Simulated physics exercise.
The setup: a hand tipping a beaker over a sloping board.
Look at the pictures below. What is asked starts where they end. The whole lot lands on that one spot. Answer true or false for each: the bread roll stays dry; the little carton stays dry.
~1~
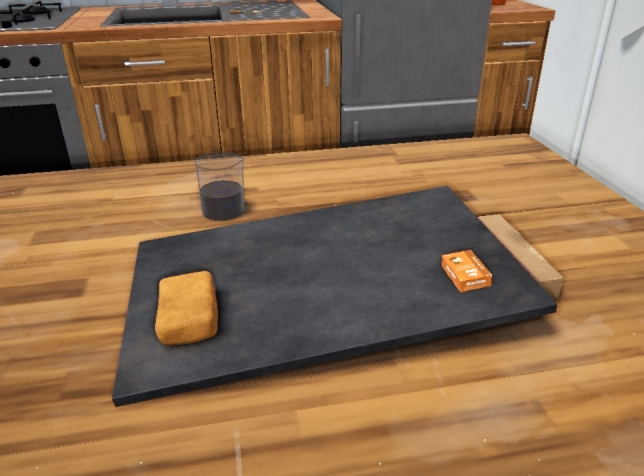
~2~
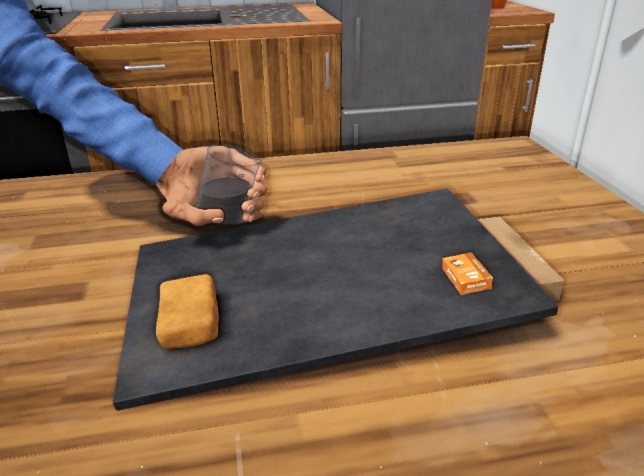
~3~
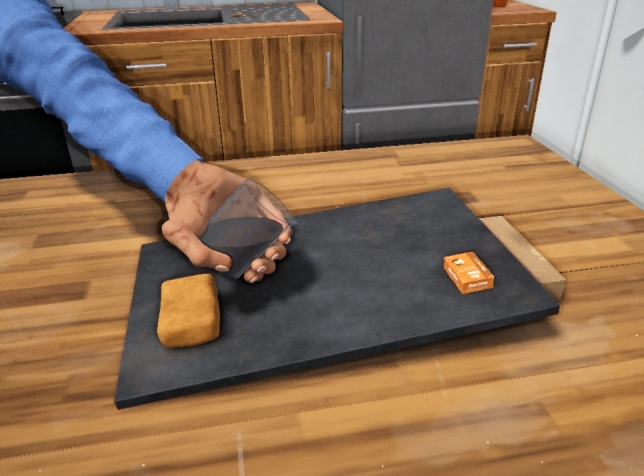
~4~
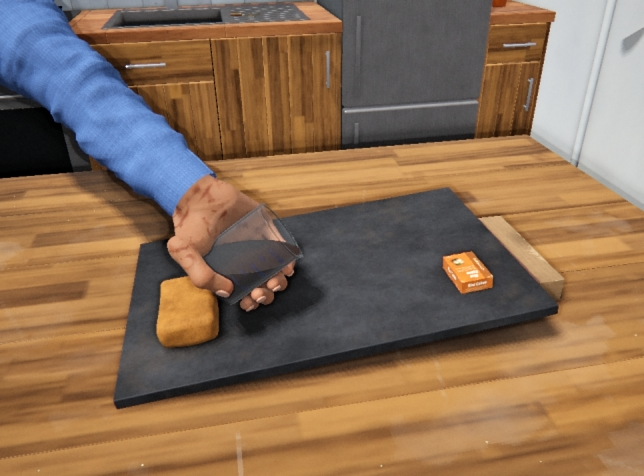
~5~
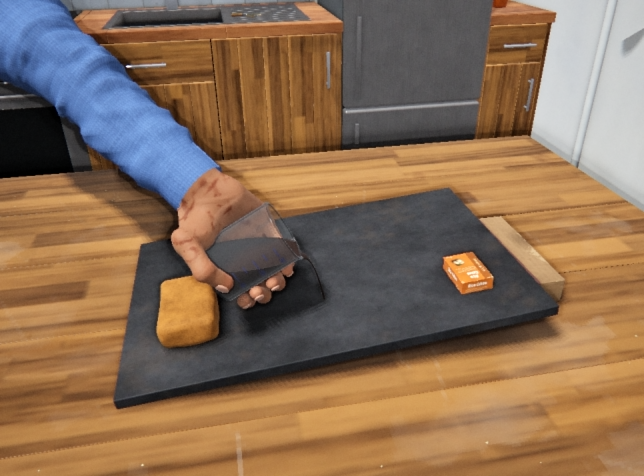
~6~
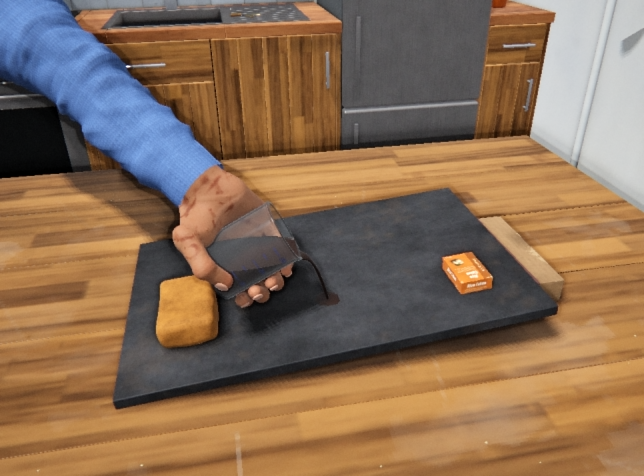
Bread roll: False; little carton: True.
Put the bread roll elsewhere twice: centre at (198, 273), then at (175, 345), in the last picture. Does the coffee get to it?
Place one: It is overrun; place two: It is overrun.
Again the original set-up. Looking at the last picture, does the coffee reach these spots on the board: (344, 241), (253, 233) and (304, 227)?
The first spot ends up outside the spill, the second outside the spill, and the third outside the spill.
Shortly, it runs down to the left; the bread roll is still dry; the little carton is still dry.
Then, it runs down to the left and off the end; the bread roll is wet along its edge; the little carton is still dry.
At the finish, it runs down to the left and off the end; the bread roll is wet along its edge; the little carton is still dry.
